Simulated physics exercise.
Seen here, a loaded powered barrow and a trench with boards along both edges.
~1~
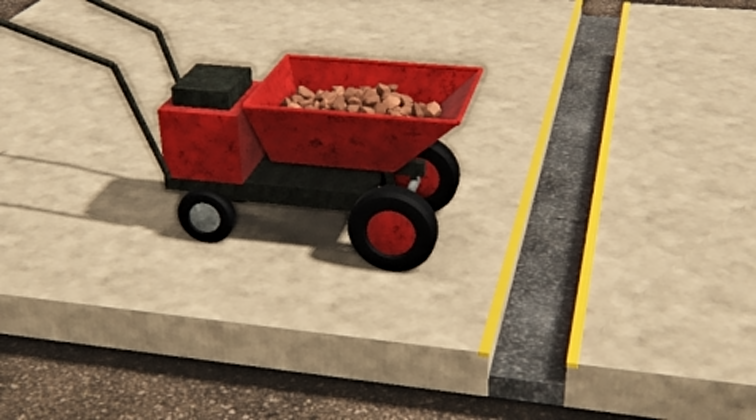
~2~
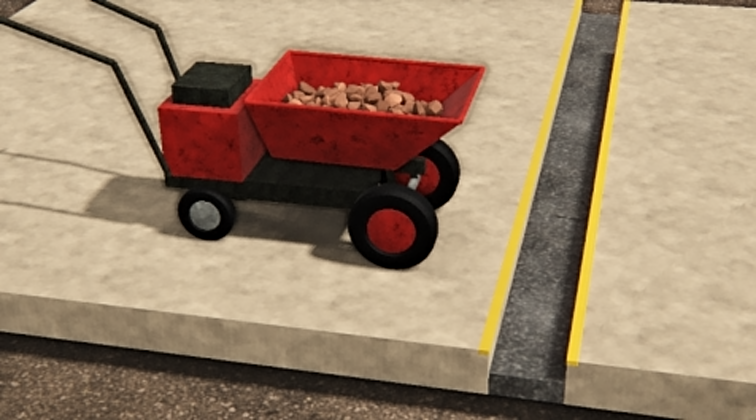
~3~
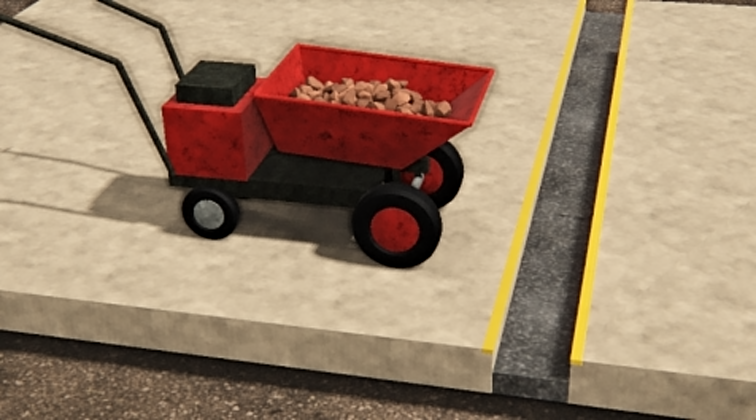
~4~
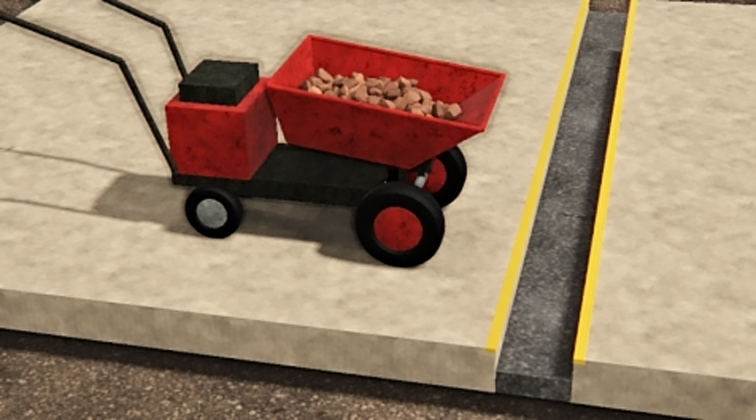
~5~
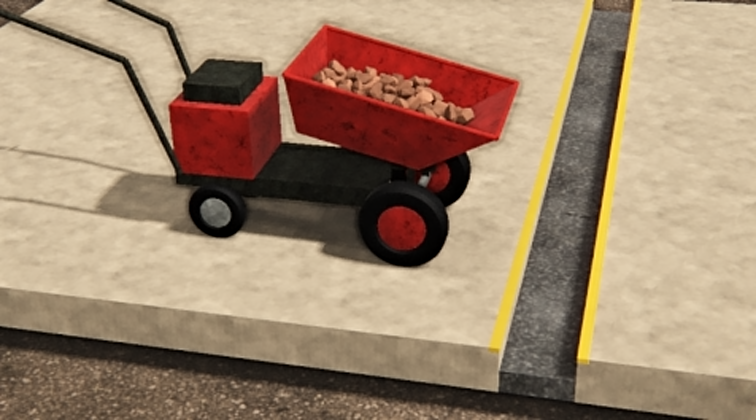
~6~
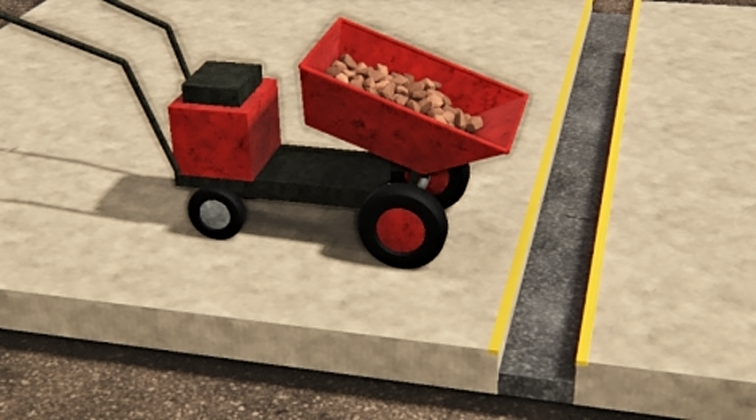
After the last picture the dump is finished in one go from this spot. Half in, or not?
In the trench: Over half.
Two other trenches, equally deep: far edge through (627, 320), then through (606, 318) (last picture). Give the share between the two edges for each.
First some 90, then 80 per cent.
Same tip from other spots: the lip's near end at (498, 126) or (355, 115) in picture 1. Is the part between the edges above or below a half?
In turn: The smaller part; the smaller part.
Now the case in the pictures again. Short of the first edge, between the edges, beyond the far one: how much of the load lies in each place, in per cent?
Short near 0; between near 65; beyond near 15.
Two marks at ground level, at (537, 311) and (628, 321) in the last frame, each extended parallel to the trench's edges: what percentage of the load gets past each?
In turn 70 and 10 in a hundred.
Soon after the last picture, skip tipped steeply; all in the skip.
A little later, skip tipped steeply; about two thirds in the skip; about a third in or heaped over the trench; a stray few beyond it.
Later still, skip tipped right over; about a quarter in the skip; about two thirds in or heaped over the trench; about a quarter beyond it.
At rest, skip tipped right over; about a quarter in the skip; about two thirds in or heaped over the trench; about a quarter beyond it.
